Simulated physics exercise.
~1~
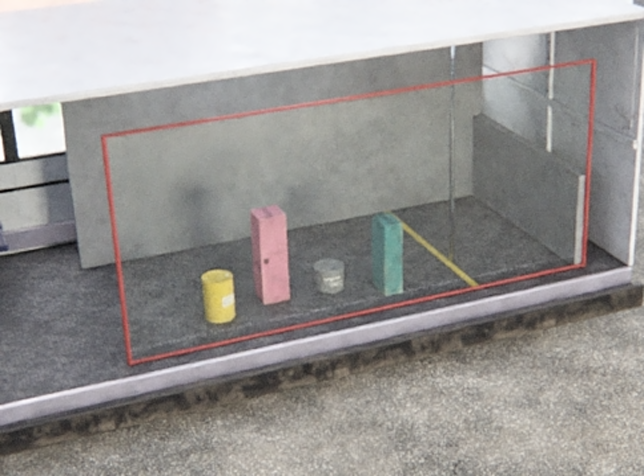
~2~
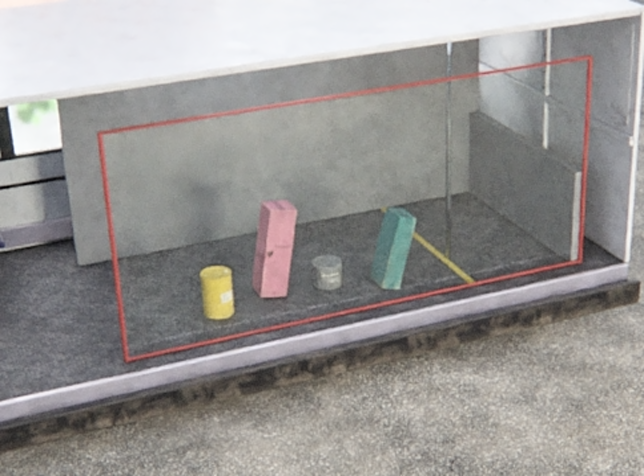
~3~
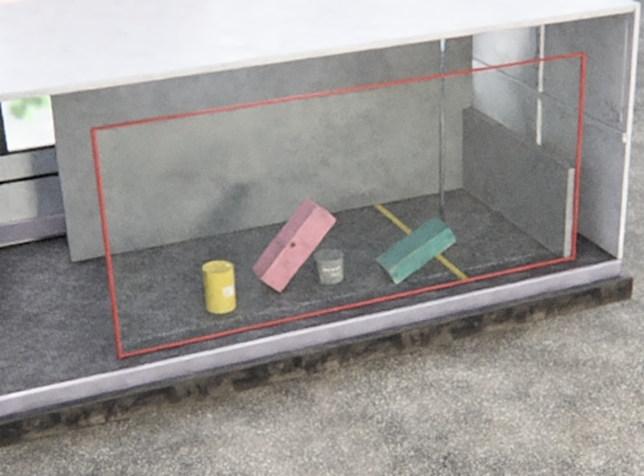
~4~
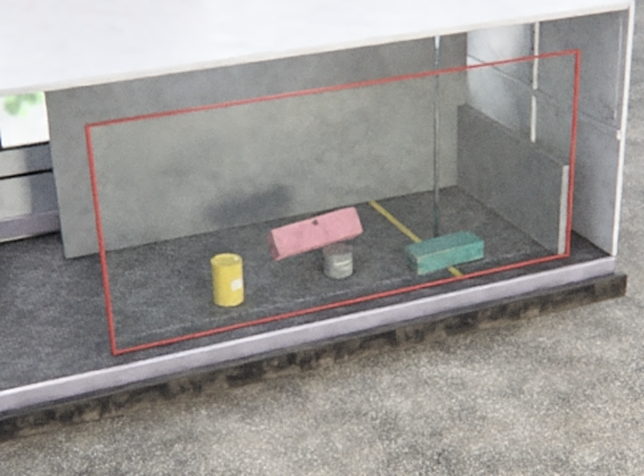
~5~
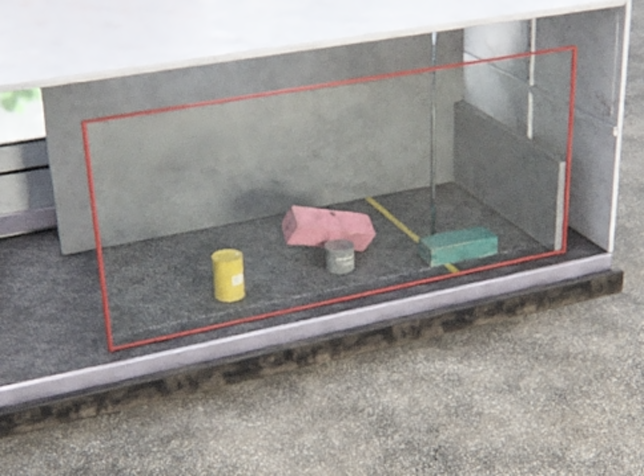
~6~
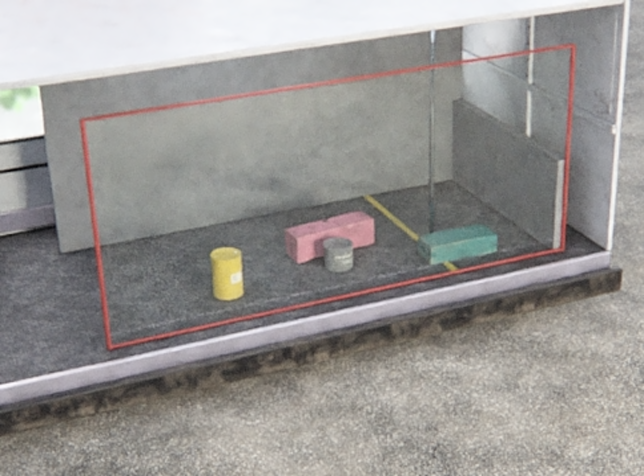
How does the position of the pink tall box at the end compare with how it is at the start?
The pink tall box stands upright at the start, and by the end it is lying on its side on the floor.
